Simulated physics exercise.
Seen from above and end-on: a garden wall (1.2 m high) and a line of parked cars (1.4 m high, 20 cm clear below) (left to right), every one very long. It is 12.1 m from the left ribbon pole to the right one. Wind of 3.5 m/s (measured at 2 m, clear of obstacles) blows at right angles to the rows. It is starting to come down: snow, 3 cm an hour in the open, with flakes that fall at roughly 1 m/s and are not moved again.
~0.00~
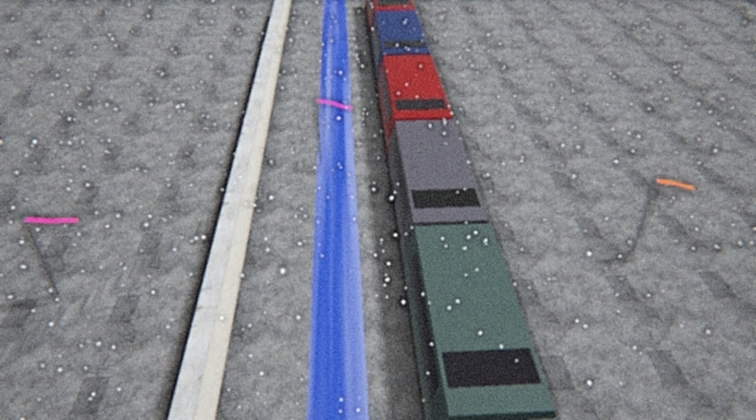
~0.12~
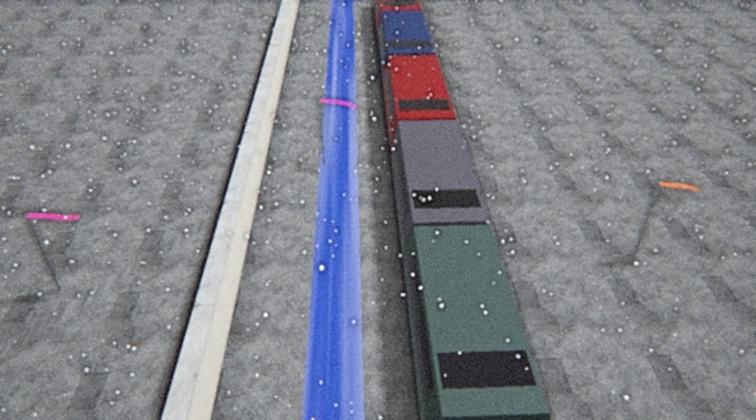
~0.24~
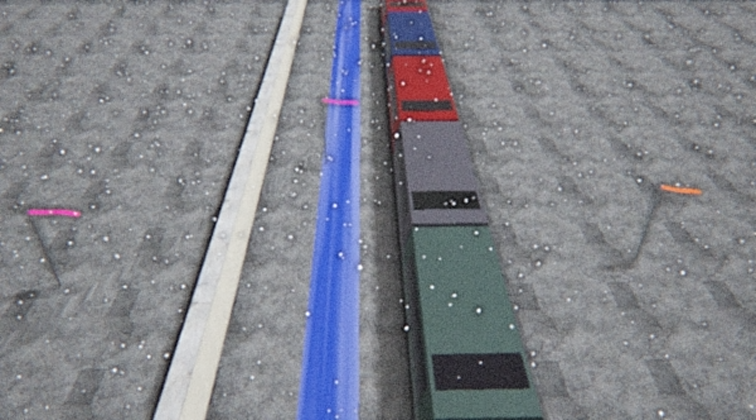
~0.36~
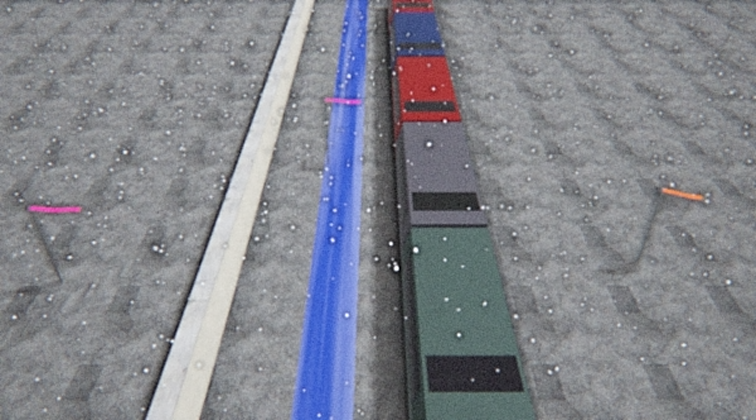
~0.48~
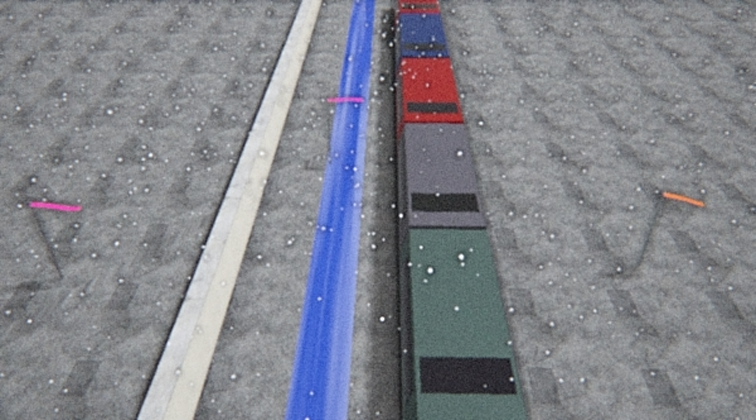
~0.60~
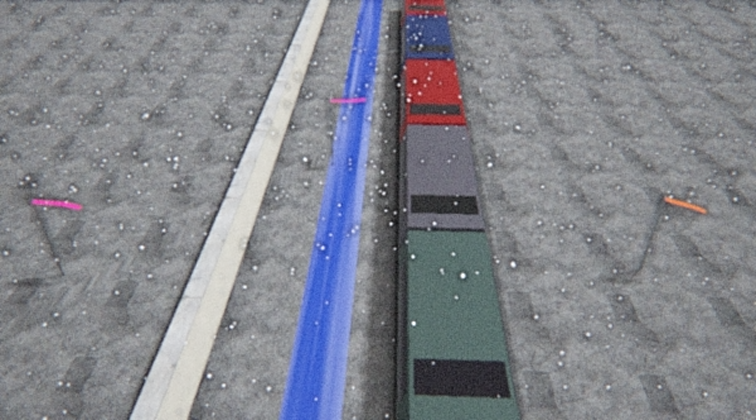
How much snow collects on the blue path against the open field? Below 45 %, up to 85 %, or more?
On the blue path: Between 45 and 85 % of what open ground gets.
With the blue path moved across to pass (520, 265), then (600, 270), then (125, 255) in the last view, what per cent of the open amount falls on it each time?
In turn about 90 %, 80 %, 100 %.
After 10 minutes open ground has 5 mm and the blue path 3 mm.
After 30 minutes open ground has 15 mm and the blue path 9 mm.
After 60 minutes open ground has 30 mm and the blue path 19 mm, so the blue path has 63 % of the open amount; the left half of it has 66 %, the right half 60 %.
